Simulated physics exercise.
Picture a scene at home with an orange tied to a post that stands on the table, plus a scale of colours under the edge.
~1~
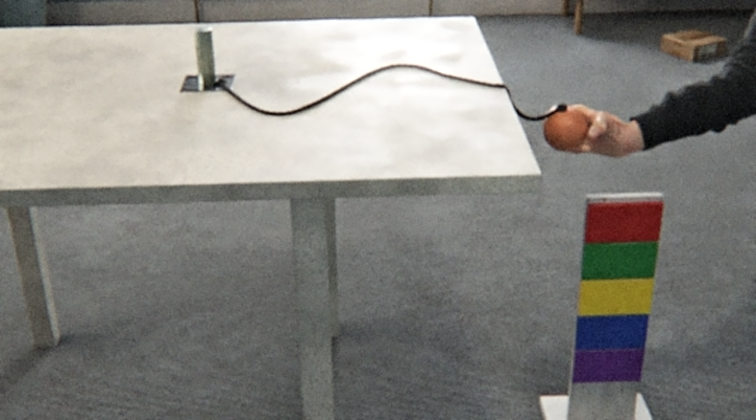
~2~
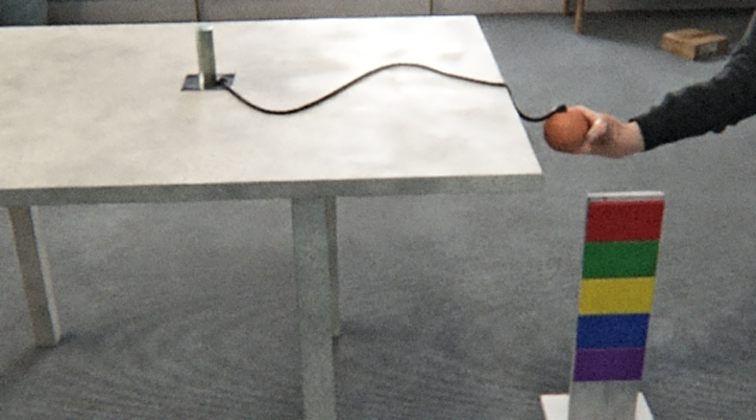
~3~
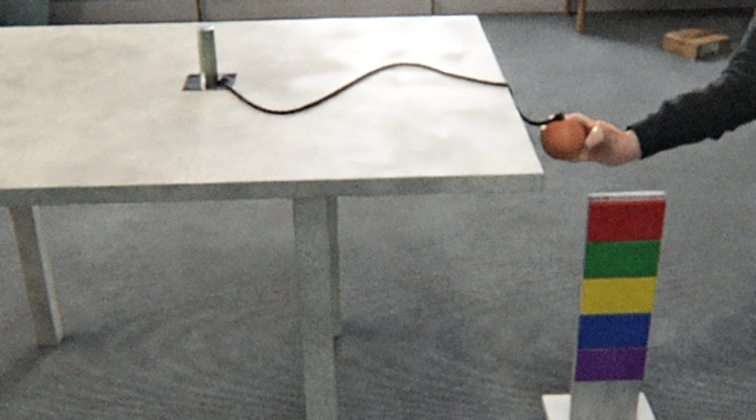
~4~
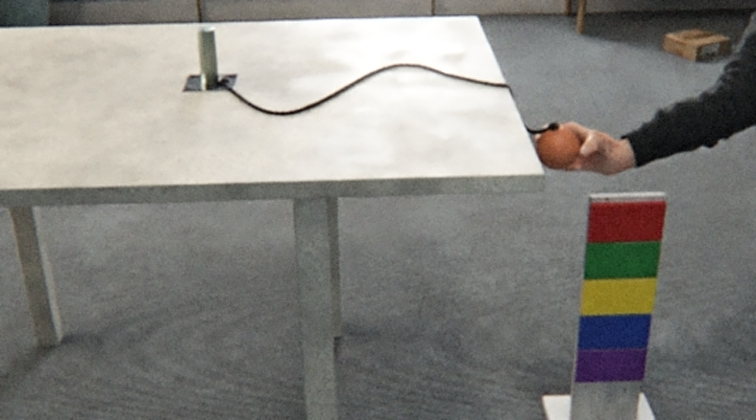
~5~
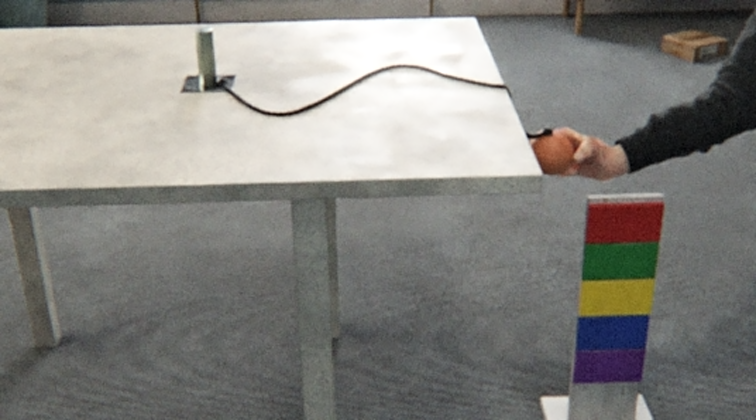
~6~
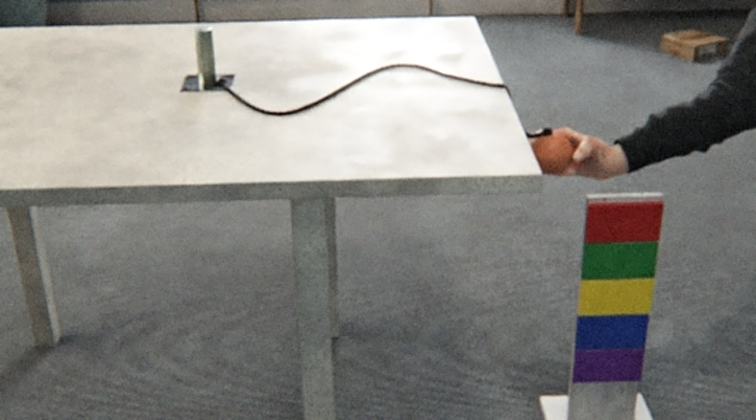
An orange ball, tied by a slack dark cord to a post on the table, was moved slightly down and left by a hand to the table's edge, above a striped colour scale, then stayed still.
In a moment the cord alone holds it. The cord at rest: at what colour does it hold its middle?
The colour is yellow.
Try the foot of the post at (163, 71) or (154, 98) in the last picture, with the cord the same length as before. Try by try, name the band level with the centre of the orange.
In turn, green and then green.
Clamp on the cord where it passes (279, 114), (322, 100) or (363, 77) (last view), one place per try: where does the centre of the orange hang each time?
Roughly (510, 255), (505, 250) and (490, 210).
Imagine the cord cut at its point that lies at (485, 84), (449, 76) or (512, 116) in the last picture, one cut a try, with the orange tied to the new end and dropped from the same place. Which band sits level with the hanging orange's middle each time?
Results, first to last: Red; no band; green.
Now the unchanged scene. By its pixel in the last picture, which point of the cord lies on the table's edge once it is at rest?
That spot is around (390, 67).
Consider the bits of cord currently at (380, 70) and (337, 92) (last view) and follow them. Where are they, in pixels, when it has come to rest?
(492, 90), then (413, 88).
Soon after, orange near (458, 278); level with green.
Then, orange near (520, 300); level with yellow.
At rest, orange near (505, 301); level with yellow. Its middle rests at the yellow band.
